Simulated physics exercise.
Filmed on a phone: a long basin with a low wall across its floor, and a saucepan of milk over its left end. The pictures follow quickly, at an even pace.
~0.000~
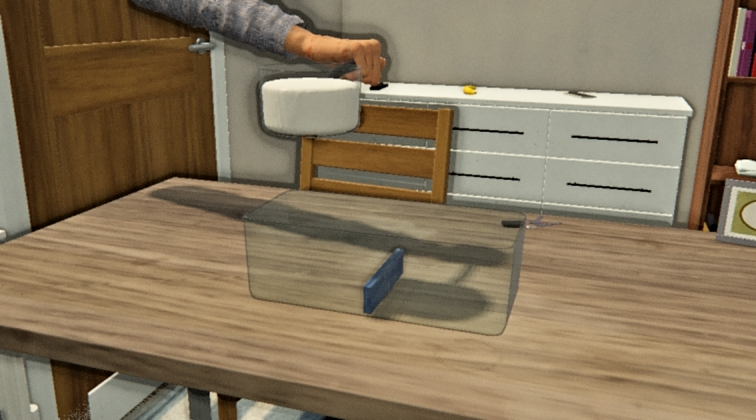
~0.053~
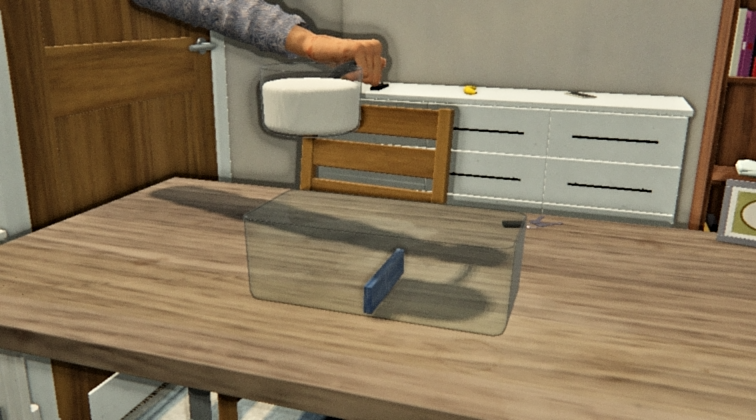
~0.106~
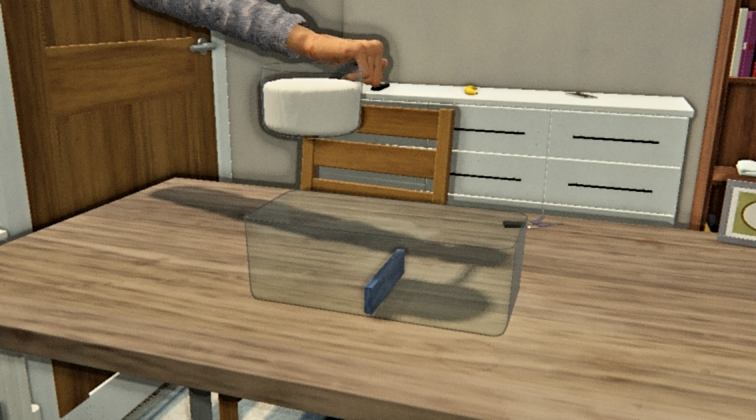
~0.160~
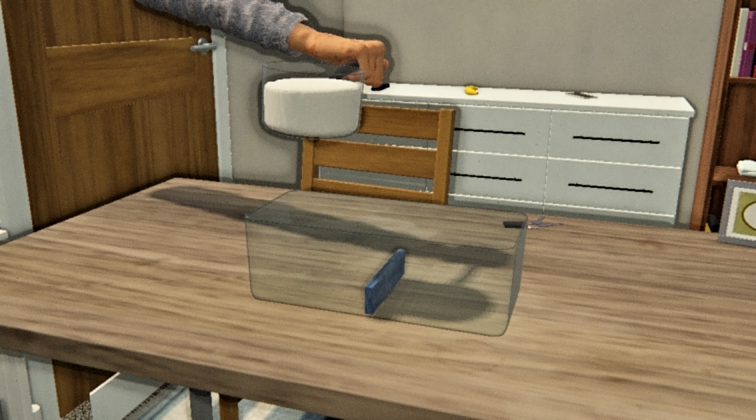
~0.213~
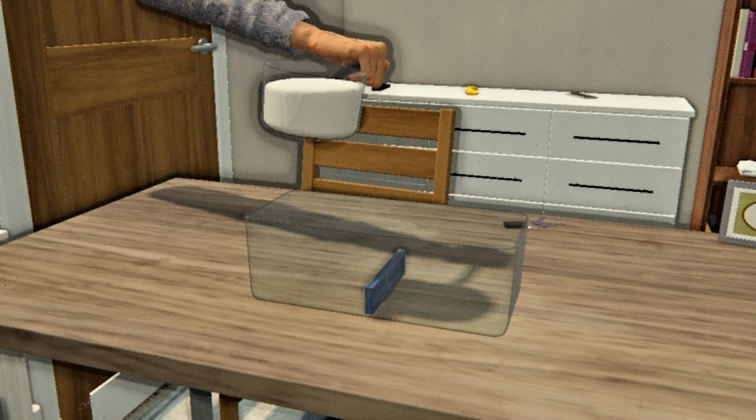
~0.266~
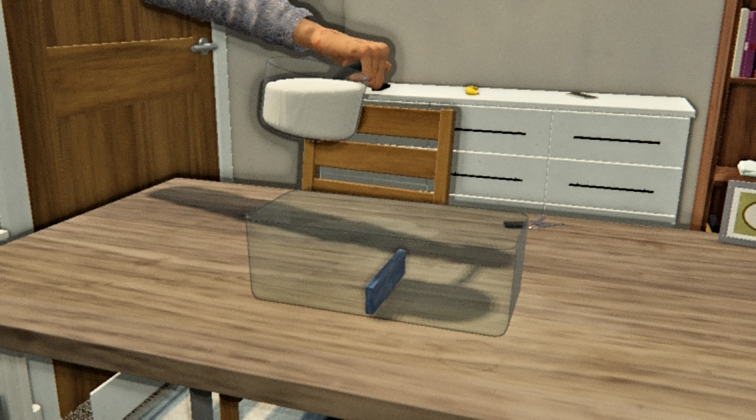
At the start, a hand holds a white saucepan level above the left end of a long, see-through basin with a low blue wall across its floor, on a wooden table. The saucepan stays still briefly, then slowly tilts slightly down to the right, while the basin stays still.
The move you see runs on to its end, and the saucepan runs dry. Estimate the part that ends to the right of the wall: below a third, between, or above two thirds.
It comes to over two thirds.
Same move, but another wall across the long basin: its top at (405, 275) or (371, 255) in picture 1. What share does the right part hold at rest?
In turn 55 and 95 in a hundred.
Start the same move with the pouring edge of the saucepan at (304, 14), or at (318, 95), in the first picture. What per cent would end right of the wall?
First some 20, then 10 per cent.
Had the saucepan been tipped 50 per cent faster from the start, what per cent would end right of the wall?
It comes to 75 per cent or so.
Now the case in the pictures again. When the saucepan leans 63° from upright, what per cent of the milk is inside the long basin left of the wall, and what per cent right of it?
Left about 0, right about 5.
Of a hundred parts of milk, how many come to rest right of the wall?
Close to 75 per cent.
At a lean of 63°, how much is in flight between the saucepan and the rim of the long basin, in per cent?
Roughly 25 in a hundred.
A moment on, the saucepan is tipped part way and 71 per cent is still to pour, 1 is left of the wall and 4 right of it.
Next, the saucepan is tipped on its side and 16 per cent is still to pour, 5 is left of the wall and 66 right of it.
Then the saucepan is tipped right over and 1 per cent is still to pour, 20 is left of the wall and 77 right of it.
Later the saucepan is tipped right over and 0 per cent is still to pour, 23 is left of the wall and 76 right of it.
At rest 23 per cent lies left of the wall, 76 right of it and 1 outside.
